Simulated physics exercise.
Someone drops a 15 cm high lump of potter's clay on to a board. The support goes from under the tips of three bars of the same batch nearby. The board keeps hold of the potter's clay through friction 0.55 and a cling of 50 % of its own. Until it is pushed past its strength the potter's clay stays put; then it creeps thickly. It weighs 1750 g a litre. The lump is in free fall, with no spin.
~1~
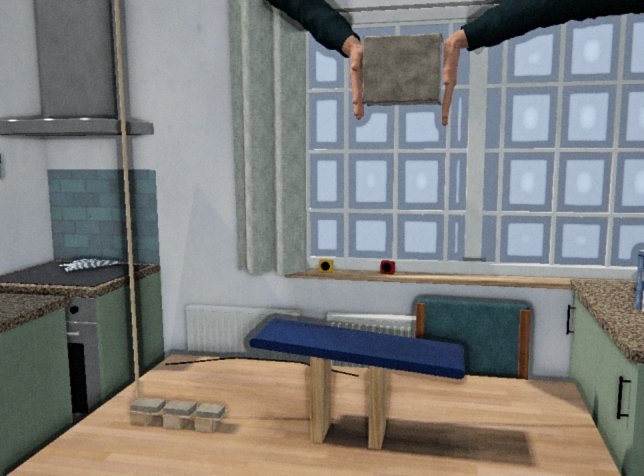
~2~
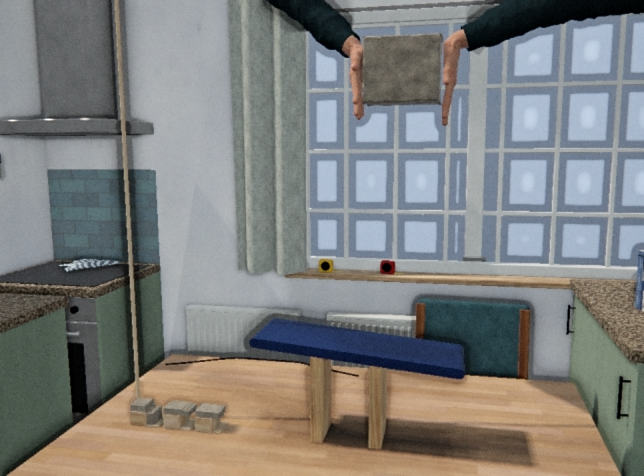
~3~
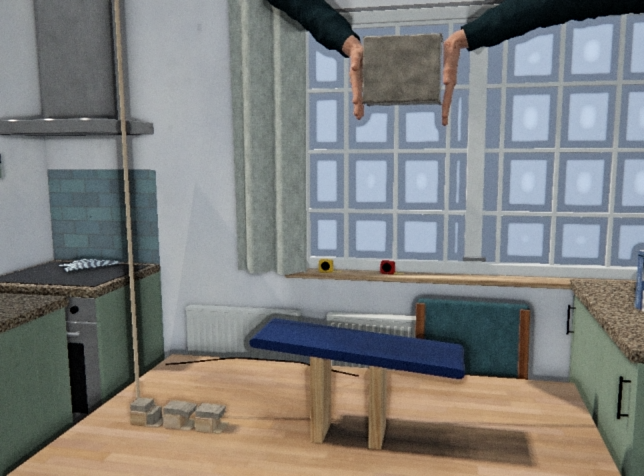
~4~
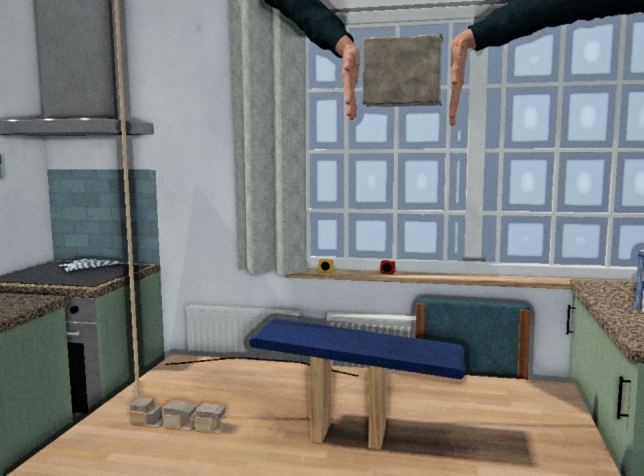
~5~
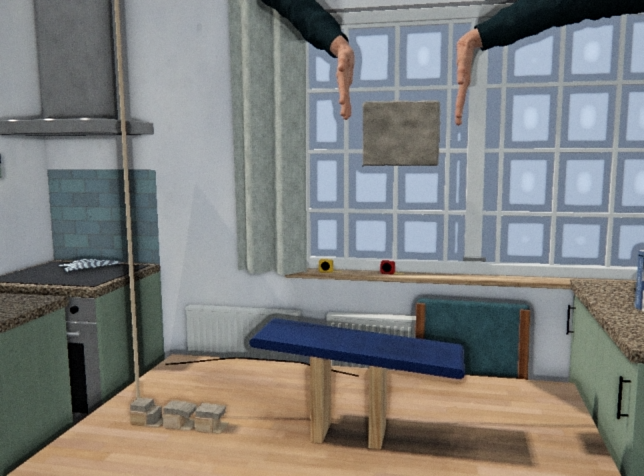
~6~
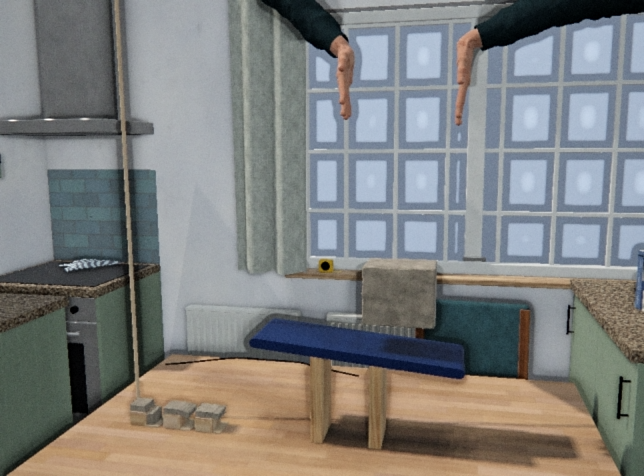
Two hands let go of a grey block, which drops toward a blue board.
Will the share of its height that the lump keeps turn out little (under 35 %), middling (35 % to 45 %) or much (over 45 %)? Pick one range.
It will turn out much.
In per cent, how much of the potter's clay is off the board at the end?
Off the board: About 25 %.
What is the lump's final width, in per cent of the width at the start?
Roughly 210 %.
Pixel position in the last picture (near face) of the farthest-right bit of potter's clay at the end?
(457, 363) or thereabouts.
Then, 0.12 s after the last picture, it stands 52 % of its first height and none has gone off the board.
Then, 0.25 s after the last picture, it stands 52 % of its first height and 12 % has gone off the board.
Then, 0.39 s after the last picture, it stands 52 % of its first height and 25 % has gone off the board.
Then, 0.52 s after the last picture, it stands 52 % of its first height and 25 % has gone off the board.
Then, 0.62 s after the last picture, at the end, it stands 52 % of its first height and 25 % has gone off the board.
